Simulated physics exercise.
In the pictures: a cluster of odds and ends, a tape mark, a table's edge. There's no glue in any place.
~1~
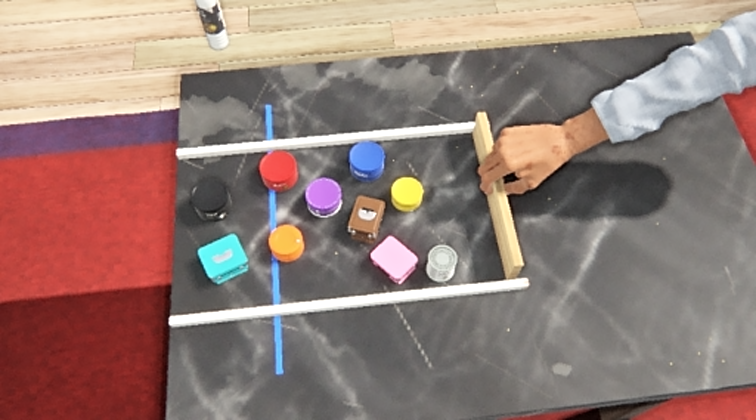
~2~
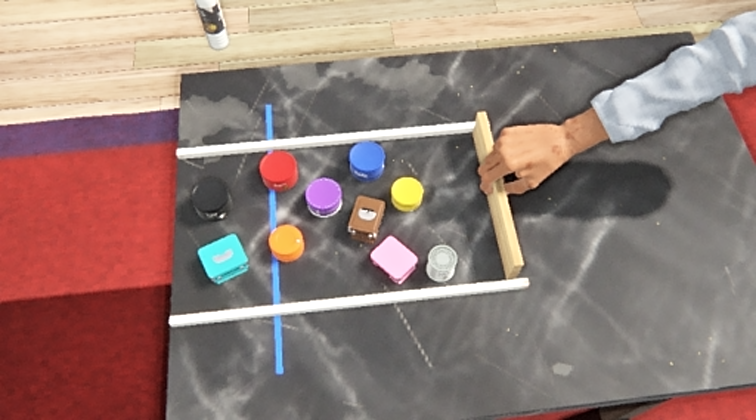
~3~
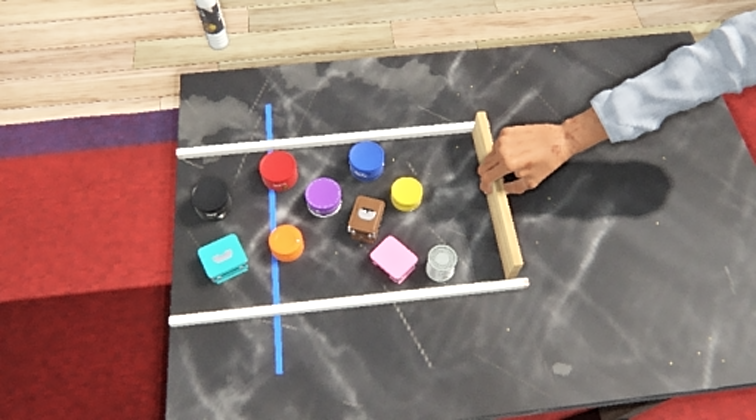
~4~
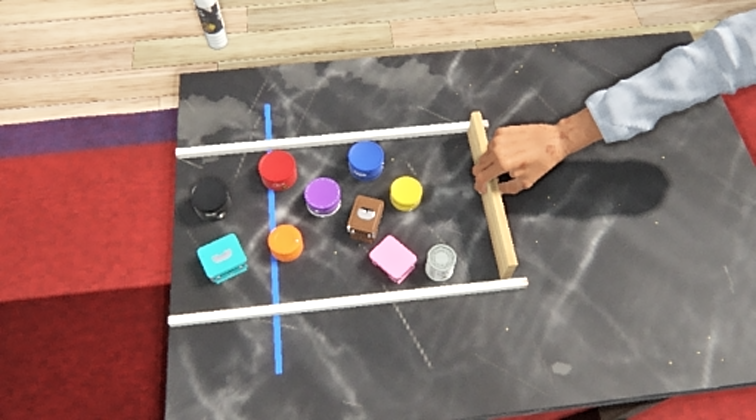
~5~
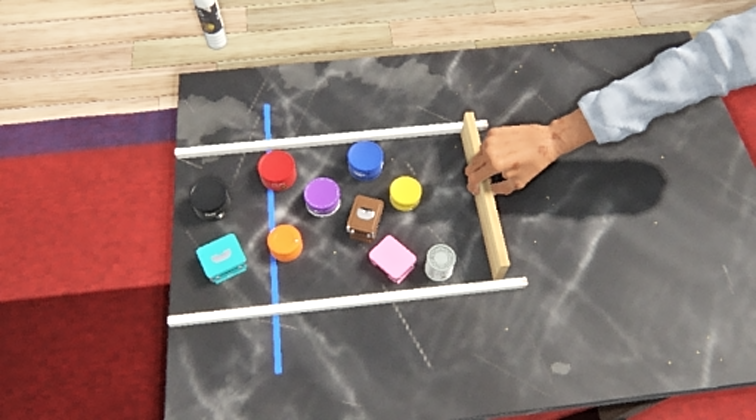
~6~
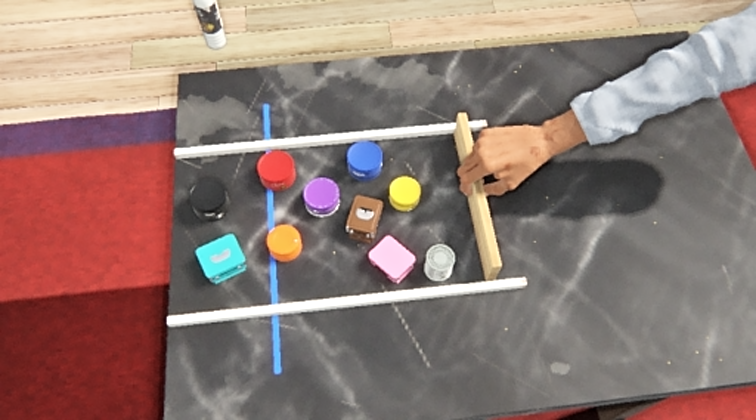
The clip opens on small colourful tubs and cases spread between two white rails on a dark marbled table, with a hand gripping a wooden board at the right. The board stays still at first, then the hand slides it slightly left toward the containers, which stay essentially in place.
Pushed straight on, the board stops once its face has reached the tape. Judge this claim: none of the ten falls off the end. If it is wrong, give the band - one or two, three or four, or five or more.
Pieces going over the end will number nil.
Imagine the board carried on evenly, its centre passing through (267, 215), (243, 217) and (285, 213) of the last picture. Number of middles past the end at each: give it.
Counts per position: 0 / 1 / 0.
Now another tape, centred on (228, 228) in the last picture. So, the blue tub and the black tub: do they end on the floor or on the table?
The blue tub holds on, the black tub comes down.
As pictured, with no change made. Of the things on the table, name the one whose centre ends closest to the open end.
The answer: The black tub.
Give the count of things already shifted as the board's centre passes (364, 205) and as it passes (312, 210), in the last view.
6 by the first point, 8 by the second.
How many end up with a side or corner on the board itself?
Contact count: 5.
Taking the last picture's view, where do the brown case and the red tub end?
First object: (257, 227); second object: (217, 180).
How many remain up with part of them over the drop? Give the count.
The number would be 0.
Soon after, none off yet; black tub at rest near (210, 201); turquoise case at rest near (223, 260); red tub at rest near (277, 171).
In the end, the number that fall off is zero.
